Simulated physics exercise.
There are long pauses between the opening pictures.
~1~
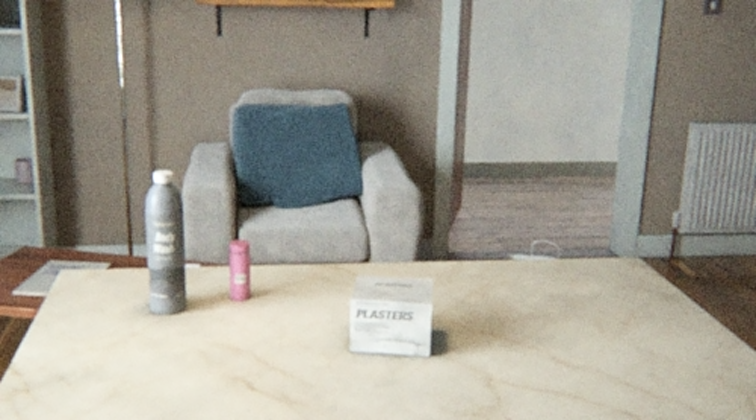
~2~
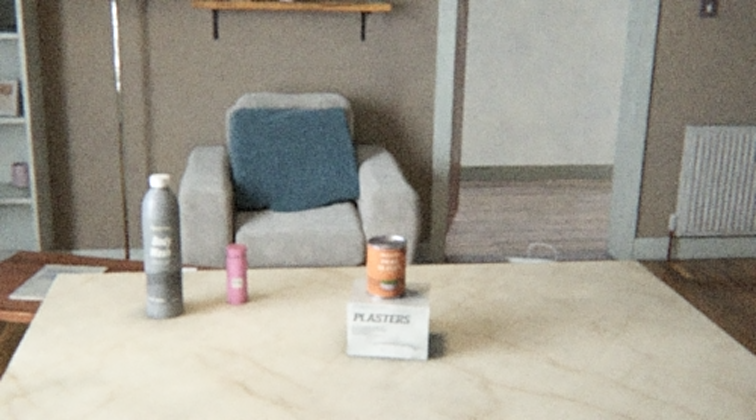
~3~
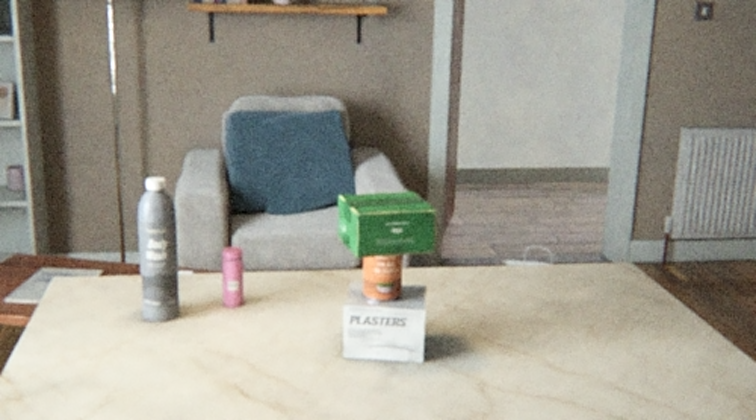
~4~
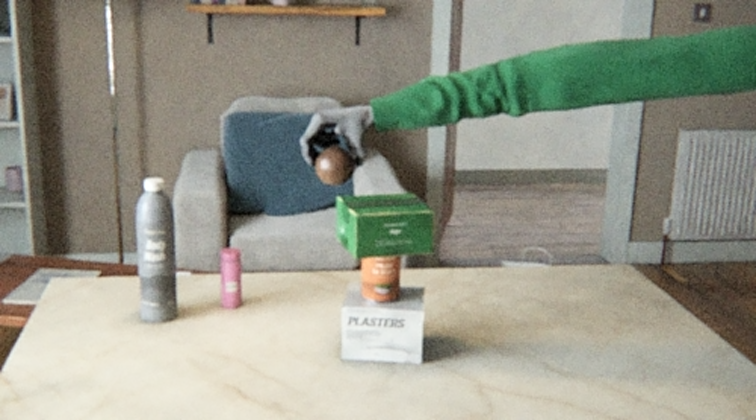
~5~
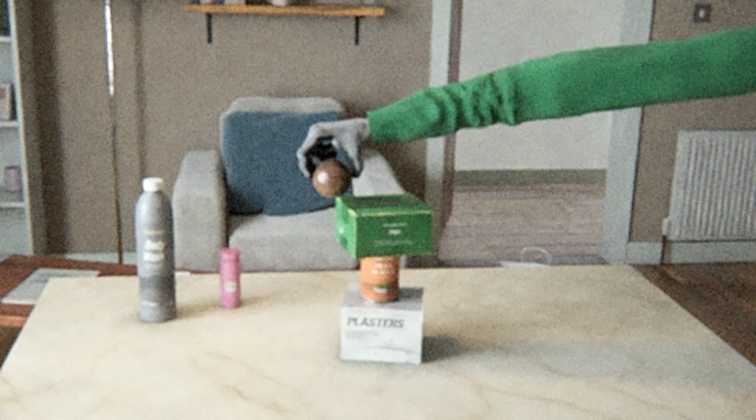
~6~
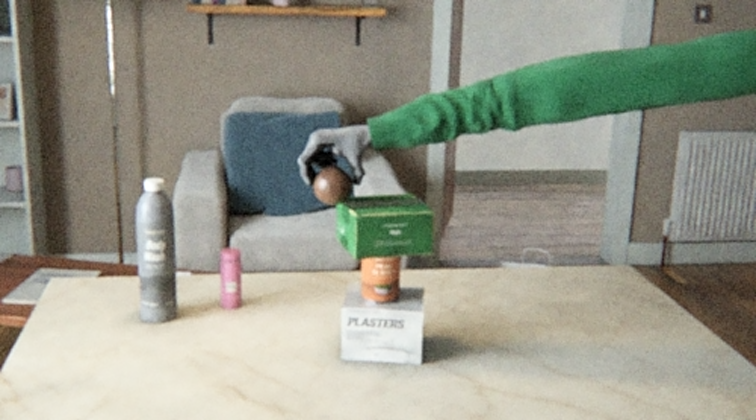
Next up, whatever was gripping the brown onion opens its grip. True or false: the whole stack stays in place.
False.
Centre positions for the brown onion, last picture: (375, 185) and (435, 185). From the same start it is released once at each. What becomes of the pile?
So, in case one it stays steady, and in case two it falls over.
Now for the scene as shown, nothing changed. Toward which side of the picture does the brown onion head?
It heads leftwards.
Then, 0.30 s later than the last frame, brown onion now fallen.
Then, 0.40 s later than the last frame, things are still on the move.
When it is over, fallen, brown onion; the other 5 as before. End places, in pixels of the last picture, brown onion near (301, 336). The pile loses its balance.
